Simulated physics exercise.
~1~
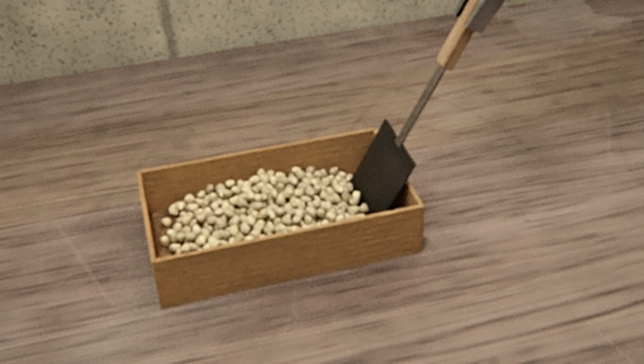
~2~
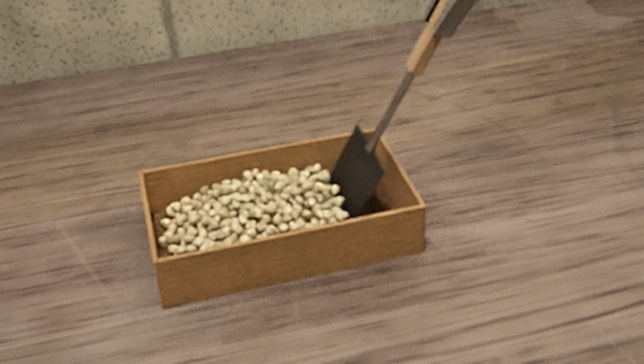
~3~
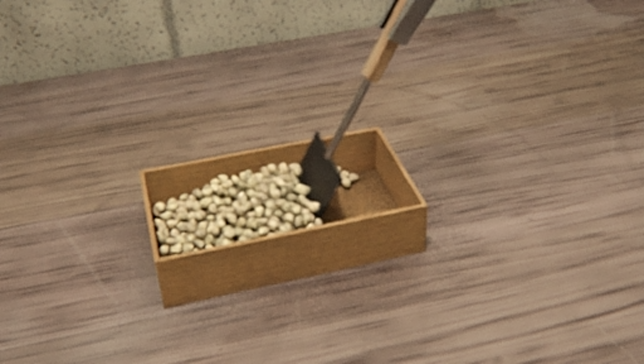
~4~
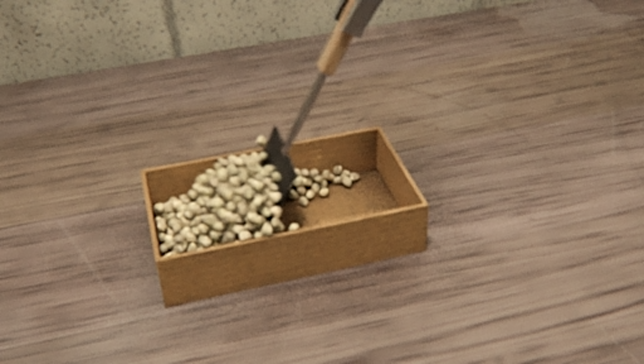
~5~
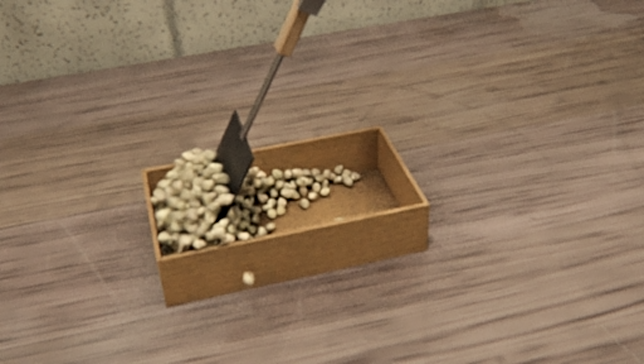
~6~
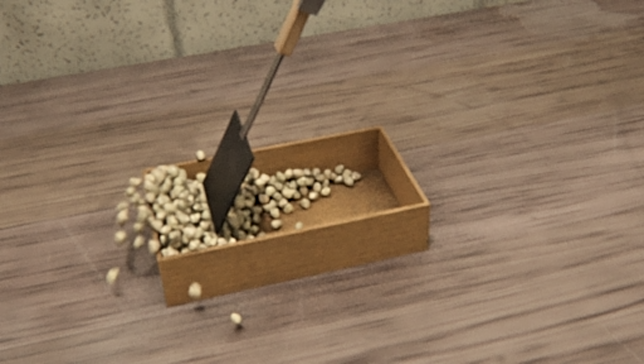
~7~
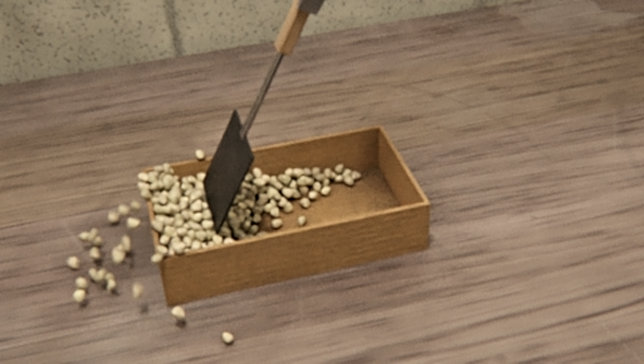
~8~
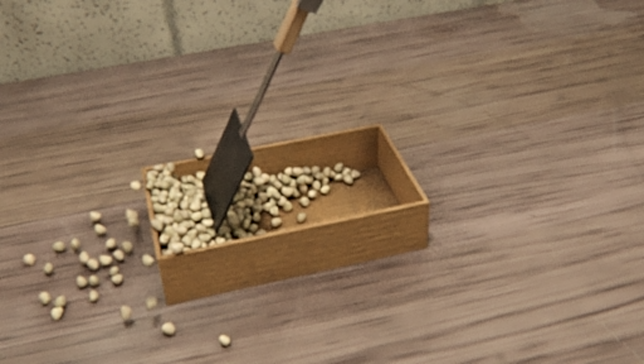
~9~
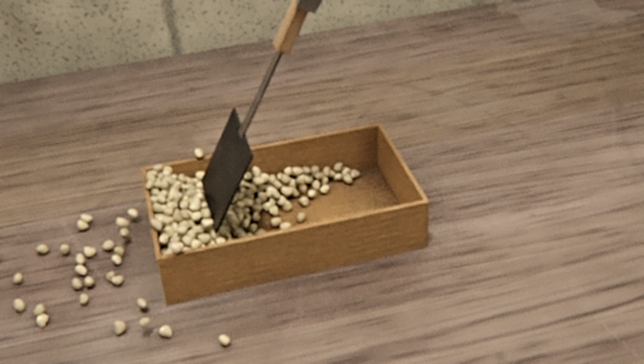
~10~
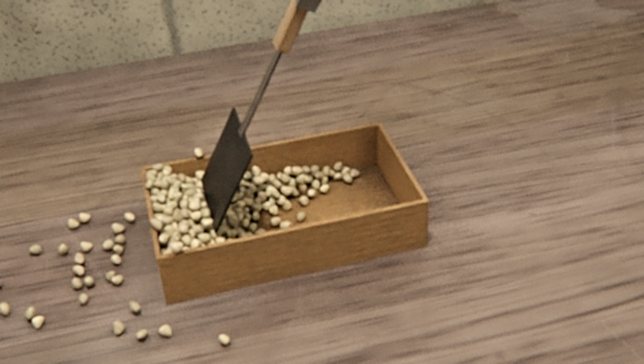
On a wood-grained surface, a turner pushes pale beans leftward in a wooden tray, spilling some over the end before stopping.
